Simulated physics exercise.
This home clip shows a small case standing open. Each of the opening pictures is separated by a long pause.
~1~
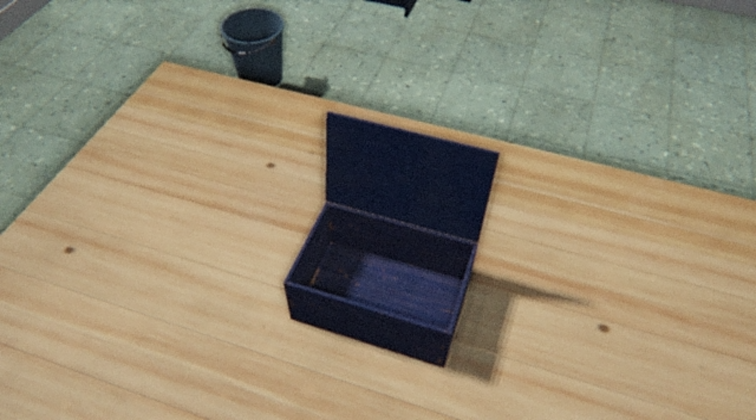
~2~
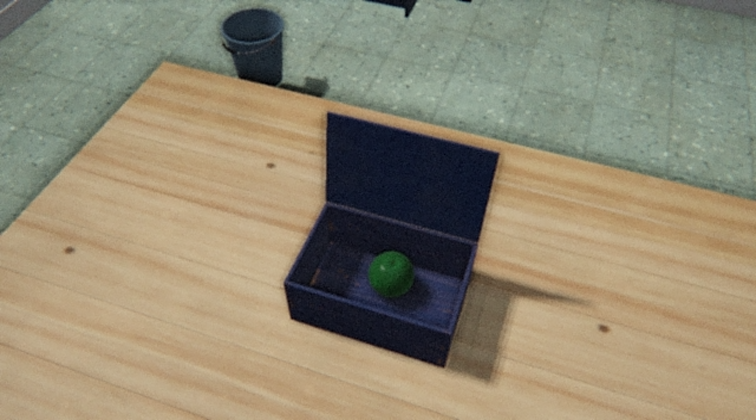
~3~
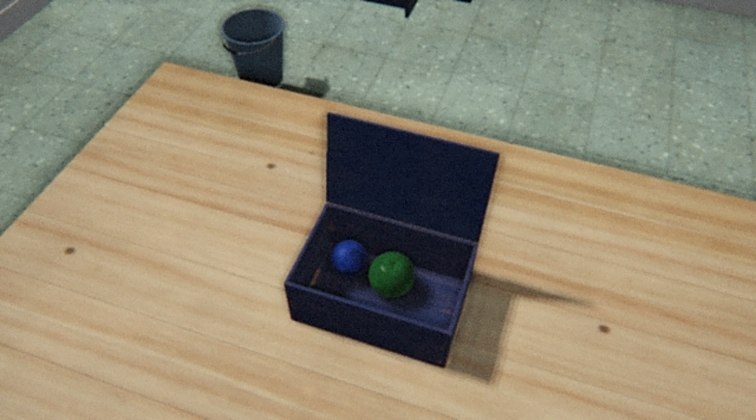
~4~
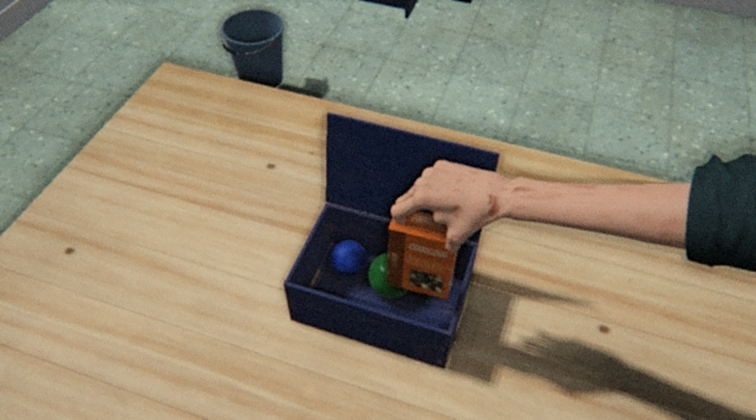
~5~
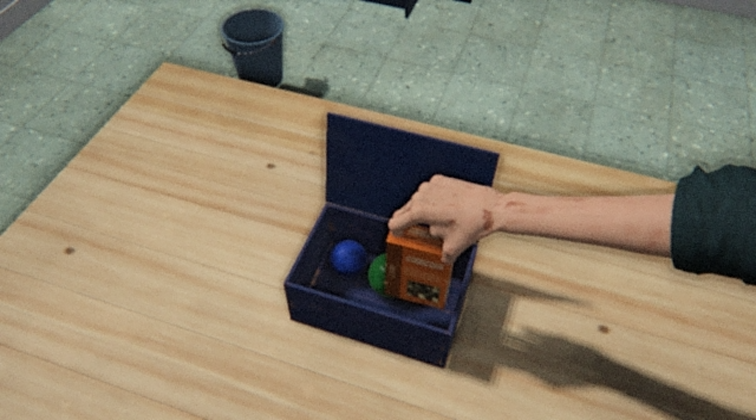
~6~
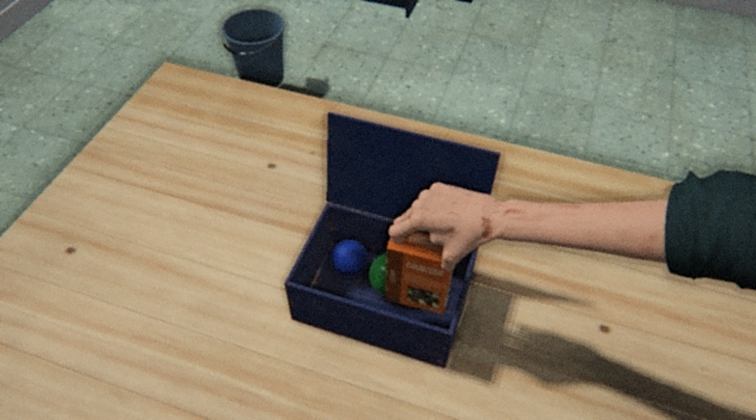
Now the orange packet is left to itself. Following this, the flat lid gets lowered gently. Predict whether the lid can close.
Never meets the rim.
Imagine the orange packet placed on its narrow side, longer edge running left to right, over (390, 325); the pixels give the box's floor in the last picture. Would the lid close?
Lid: Closed.
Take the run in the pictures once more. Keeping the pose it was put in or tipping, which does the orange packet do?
Once everything settles, it keeps its original angle.
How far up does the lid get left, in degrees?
Roughly 16°.
Then, 0.30 s later than the last frame, orange packet tilted by 12° near (405, 304).
Then, 1.30 s later than the last frame, lid 79° above the rim; orange packet moved about its own width near (411, 312).
Then, 1.60 s later than the last frame, lid 56° above the rim; orange packet moved about its own width near (411, 312).
Then, 1.90 s later than the last frame, lid 25° above the rim; orange packet moved about its own width near (411, 312).
When it is over, lid 17° above the rim; moved from the start, orange packet; the other 2 as before. End places, in pixels of the last picture, orange packet near (411, 312).
